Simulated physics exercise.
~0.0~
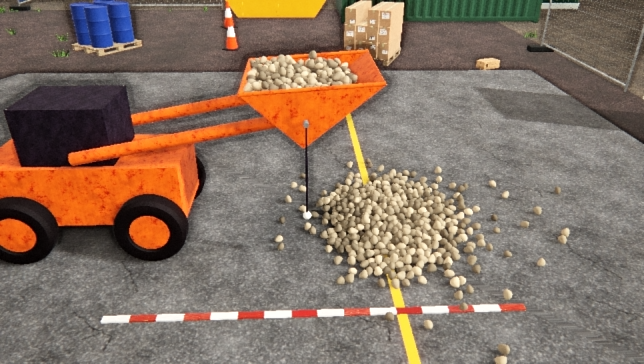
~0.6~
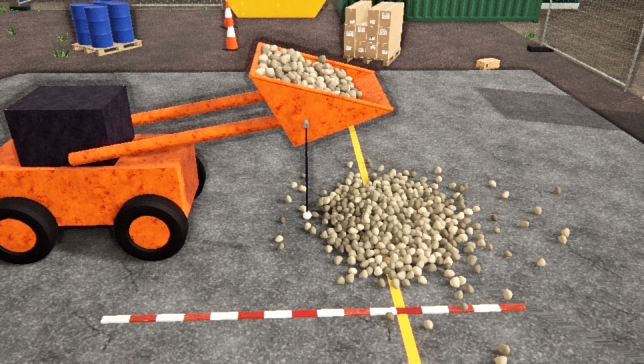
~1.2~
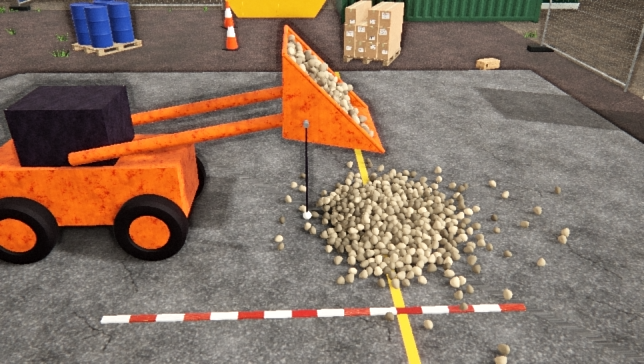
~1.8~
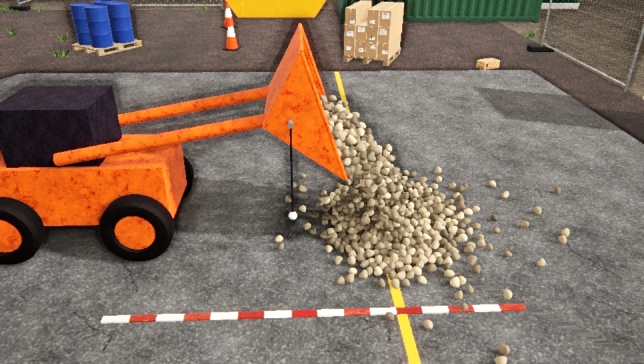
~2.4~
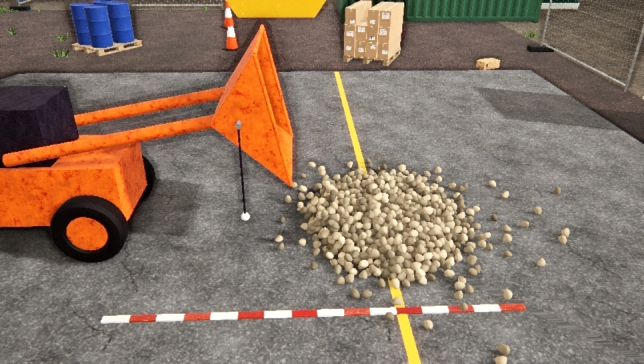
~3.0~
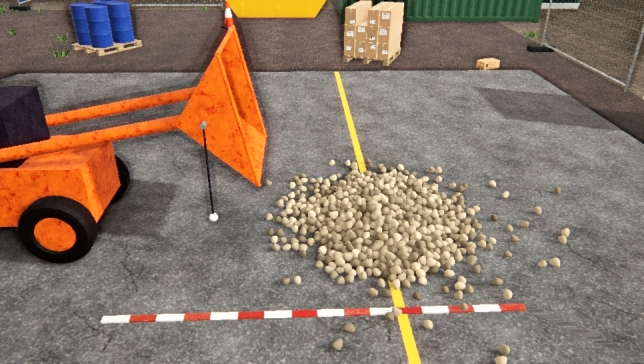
Orange loader tipping its bucket of round stones onto a loose pile across a yellow line, then backing left and stopping, bucket emptied.
